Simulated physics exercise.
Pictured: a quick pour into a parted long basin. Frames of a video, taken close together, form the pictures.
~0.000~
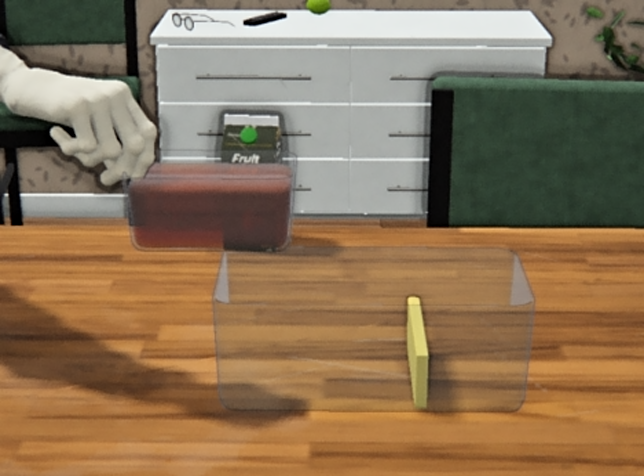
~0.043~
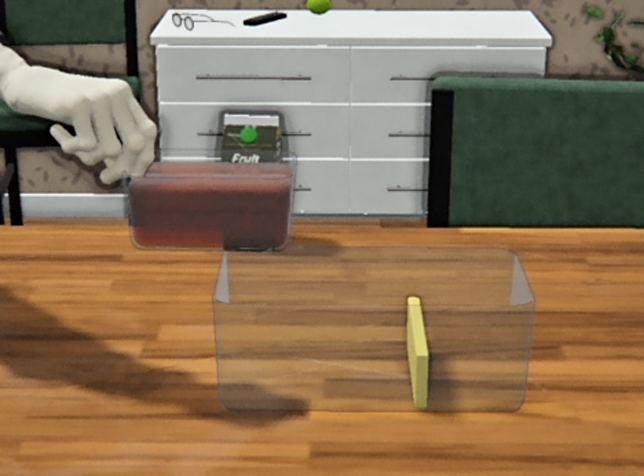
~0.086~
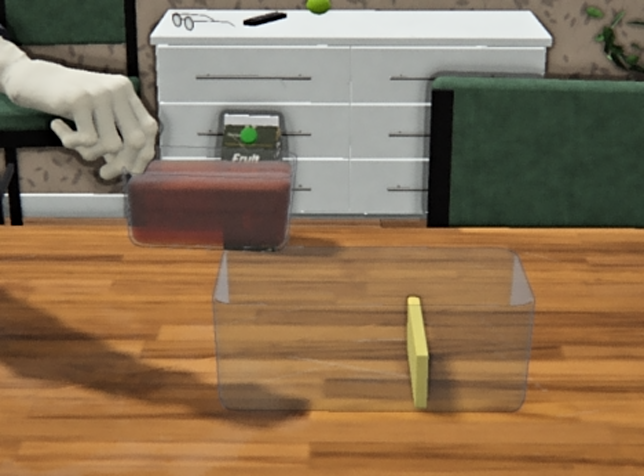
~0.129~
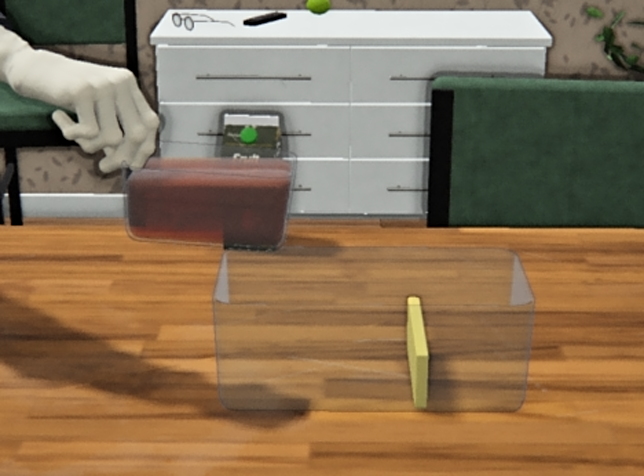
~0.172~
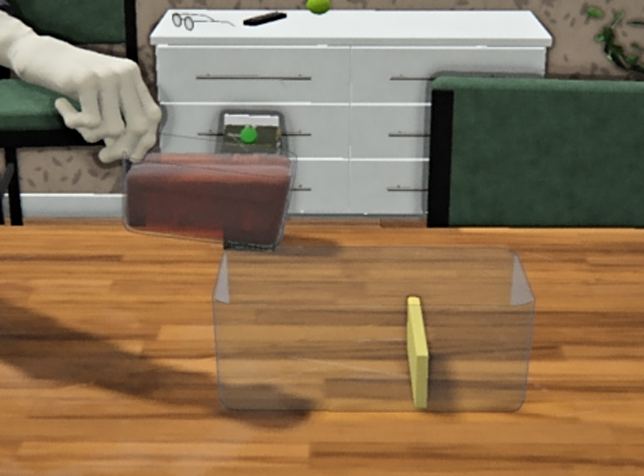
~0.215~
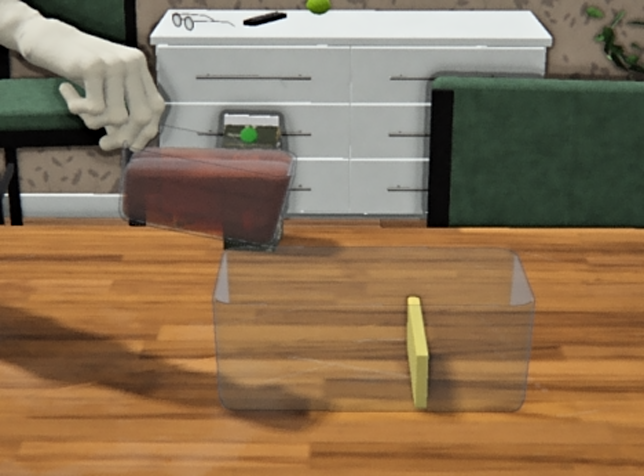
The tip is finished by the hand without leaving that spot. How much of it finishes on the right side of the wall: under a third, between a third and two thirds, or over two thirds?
I reckon what ends right of the wall lands in the middle band of a third to two thirds.
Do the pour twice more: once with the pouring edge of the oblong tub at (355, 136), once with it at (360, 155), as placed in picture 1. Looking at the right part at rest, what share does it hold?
Near 70 per cent for the first start, near 70 per cent for the second.
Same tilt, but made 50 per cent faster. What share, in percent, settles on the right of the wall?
I'd estimate some 45 percent.
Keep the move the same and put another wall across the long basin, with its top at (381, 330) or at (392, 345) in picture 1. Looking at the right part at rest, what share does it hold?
Well, it's close to 75 per cent for the first one, then 65 per cent for the other.
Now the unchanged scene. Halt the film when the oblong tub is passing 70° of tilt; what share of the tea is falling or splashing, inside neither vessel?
Roughly 40 percent.
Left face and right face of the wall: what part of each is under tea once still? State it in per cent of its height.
I get 30 % for the left and 40 % for the right.
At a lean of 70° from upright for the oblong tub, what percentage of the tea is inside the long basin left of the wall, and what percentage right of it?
Reading: Left some 10 %, right some 0 %.
A moment on, the oblong tub is tipped part way and 49 per cent is still to pour, 12 is left of the wall and 0 right of it.
Next, the oblong tub is tipped right over and 5 per cent is still to pour, 35 is left of the wall and 50 right of it.
Then the oblong tub is tipped right over and 0 per cent is still to pour, 54 is left of the wall and 43 right of it.
Later the oblong tub is tipped right over and 0 per cent is still to pour, 54 is left of the wall and 43 right of it.
Finally, 54 per cent lies left of the wall, 43 right of it and 3 outside.
